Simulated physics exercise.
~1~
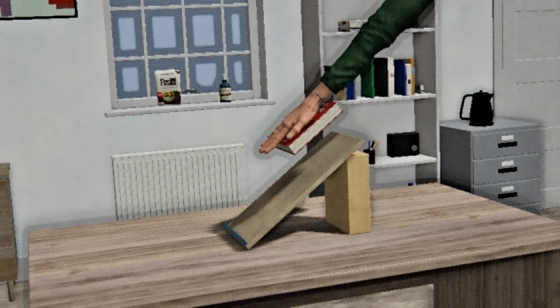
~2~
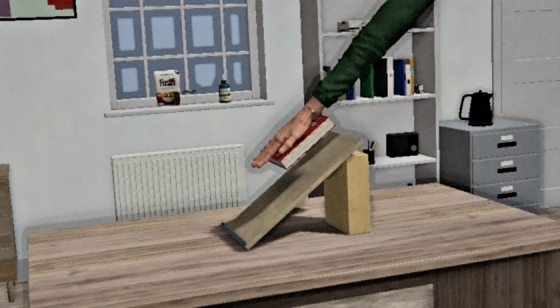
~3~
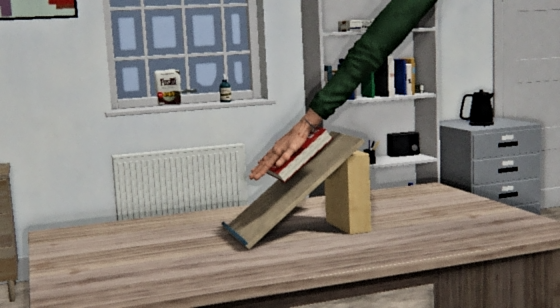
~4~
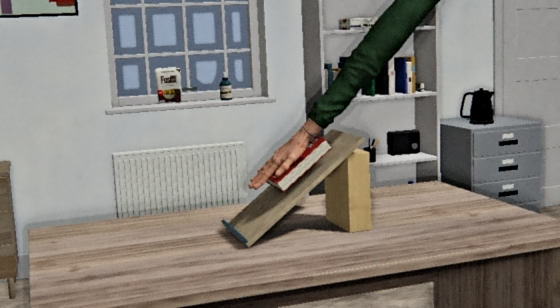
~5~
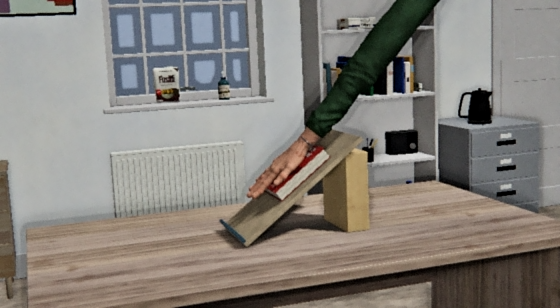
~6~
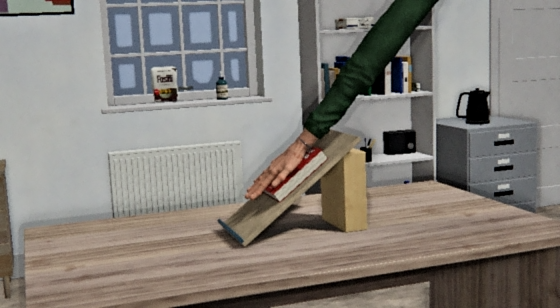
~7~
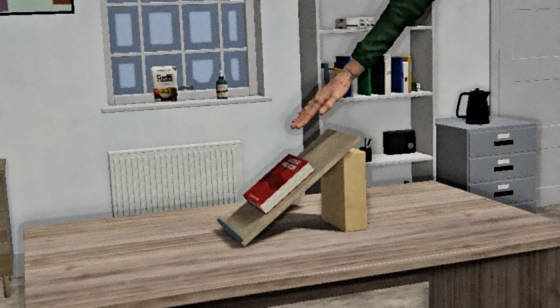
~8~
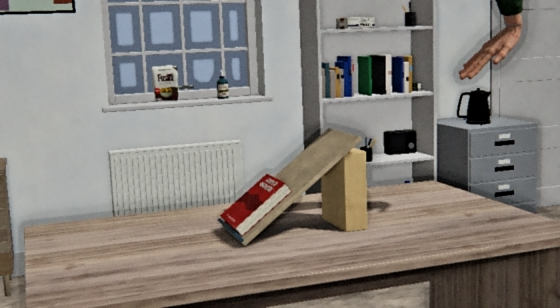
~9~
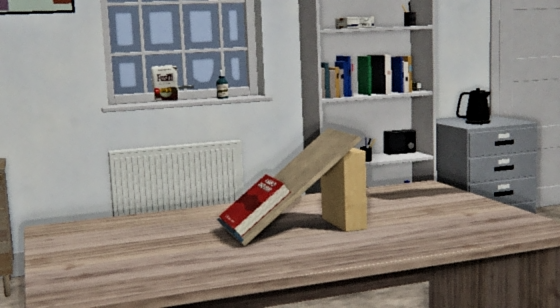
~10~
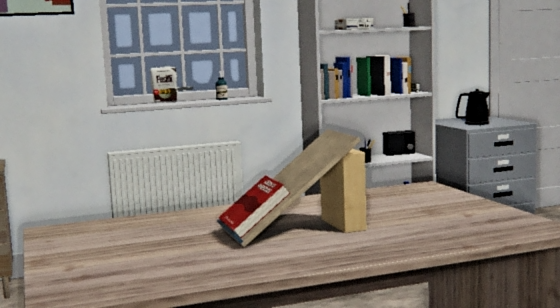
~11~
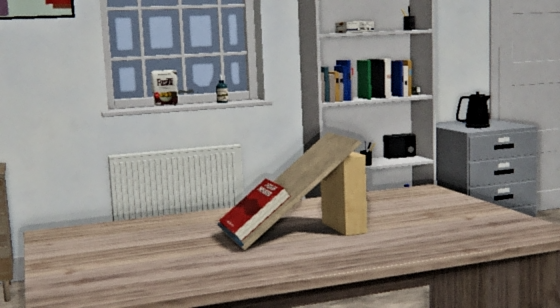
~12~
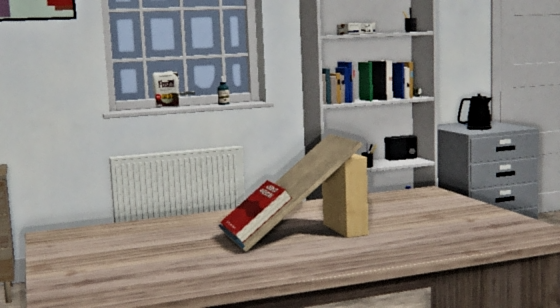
A red book is lowered by a hand in a green sleeve onto a sloping wooden board, which leans on an upright block on a wood-topped table. The slightly swaying view faces a pale room with a window and white radiator behind, and shelves, grey drawers and a dark kettle to the right. The hand presses the book against the middle of the slope, then lets go and draws back to the upper right. The book slides down to the left as the arm leaves. It comes to rest at the board's lower end and stays there, while the board keeps its place.
